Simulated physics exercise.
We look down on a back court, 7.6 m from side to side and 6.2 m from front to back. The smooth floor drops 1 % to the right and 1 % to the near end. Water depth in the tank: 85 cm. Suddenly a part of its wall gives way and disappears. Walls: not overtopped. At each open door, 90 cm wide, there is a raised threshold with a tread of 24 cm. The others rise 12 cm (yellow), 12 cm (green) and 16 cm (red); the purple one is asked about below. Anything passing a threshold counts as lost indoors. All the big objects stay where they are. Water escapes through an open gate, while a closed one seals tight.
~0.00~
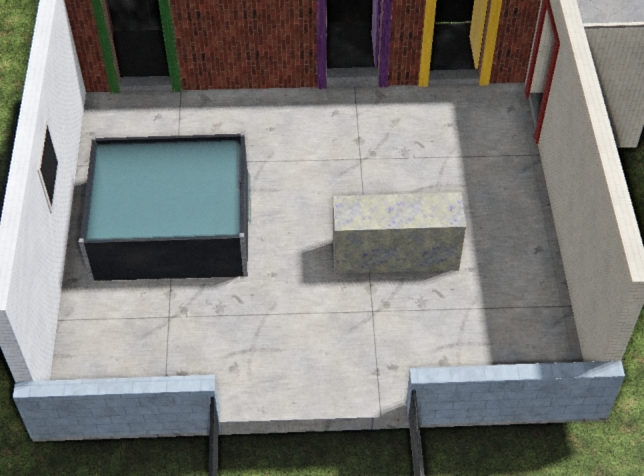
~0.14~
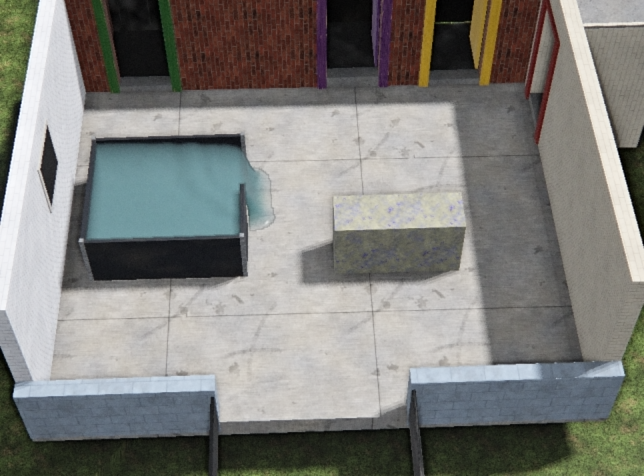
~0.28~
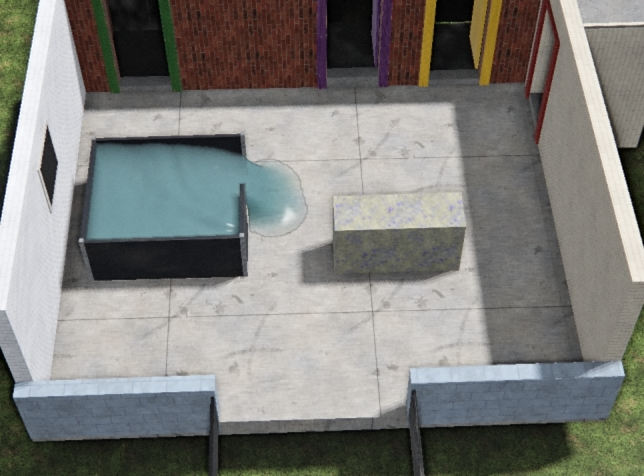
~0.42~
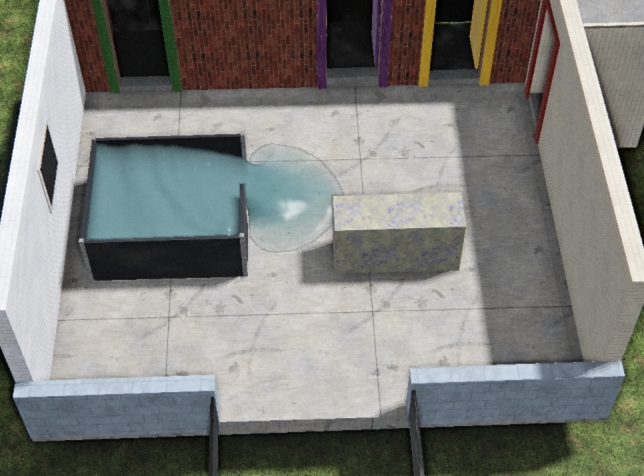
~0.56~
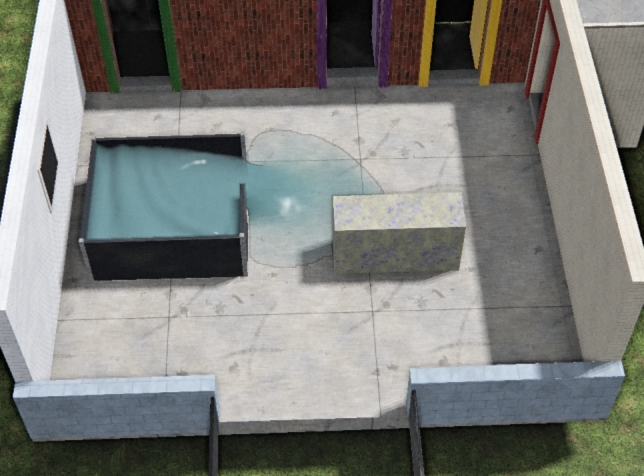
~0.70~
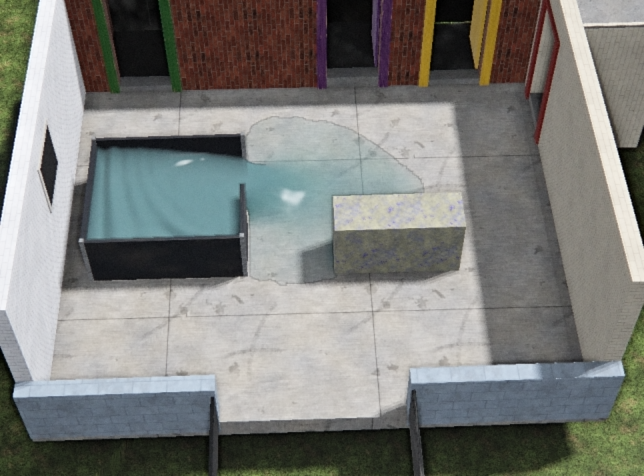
The clip opens on a walled court with a dark tank of still water left of a speckled block. Part of the tank's right wall disappears, and water pours out through the gap. It spreads over the pale floor in a widening sheet, reaches the block and extends behind it, while the tank's level lowers.
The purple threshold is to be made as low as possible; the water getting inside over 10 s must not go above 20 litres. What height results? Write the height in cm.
It would have to be roughly 13 cm high.
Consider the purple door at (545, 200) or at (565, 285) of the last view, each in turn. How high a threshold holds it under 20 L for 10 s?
In turn: About 35 cm, about 11.5 cm.
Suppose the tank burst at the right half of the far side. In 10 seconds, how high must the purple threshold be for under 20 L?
Required height: Approx. 13.0 cm.
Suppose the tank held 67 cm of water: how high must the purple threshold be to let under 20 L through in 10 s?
I'd say close to 9.5 cm.
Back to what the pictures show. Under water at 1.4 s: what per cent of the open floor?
I'd say near 35 percent.
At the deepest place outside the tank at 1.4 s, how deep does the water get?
Max depth: Near 47 cm.
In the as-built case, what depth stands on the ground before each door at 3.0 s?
At the purple door the depth is 12 cm, at yellow 13 cm, at green 0 cm and at red 39 cm.
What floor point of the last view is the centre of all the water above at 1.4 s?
Roughly (235, 212).
After 1.4 s water covers 35 % of the floor, deepest (47 cm) near (255, 196); 3 cm at the purple door, 0 litres in over its 22 cm threshold.
After 3.0 s water covers 50 % of the floor, deepest (40 cm) near (530, 115); 12 cm at the purple door, 0 litres in over its 22 cm threshold.
After 10.0 s water covers 95 % of the floor, deepest (18 cm) near (576, 395); 8 cm at the purple door, 0 litres in over its 22 cm threshold.
At the purple door as built, the water arrived by 1.2 s and peaked near 19 cm at 1.8 s.
With a threshold of 10.5 cm, 40 litres would have come in within the 10 s; with 14.5 cm, 13 litres. So under 20 litres takes about 13 cm.
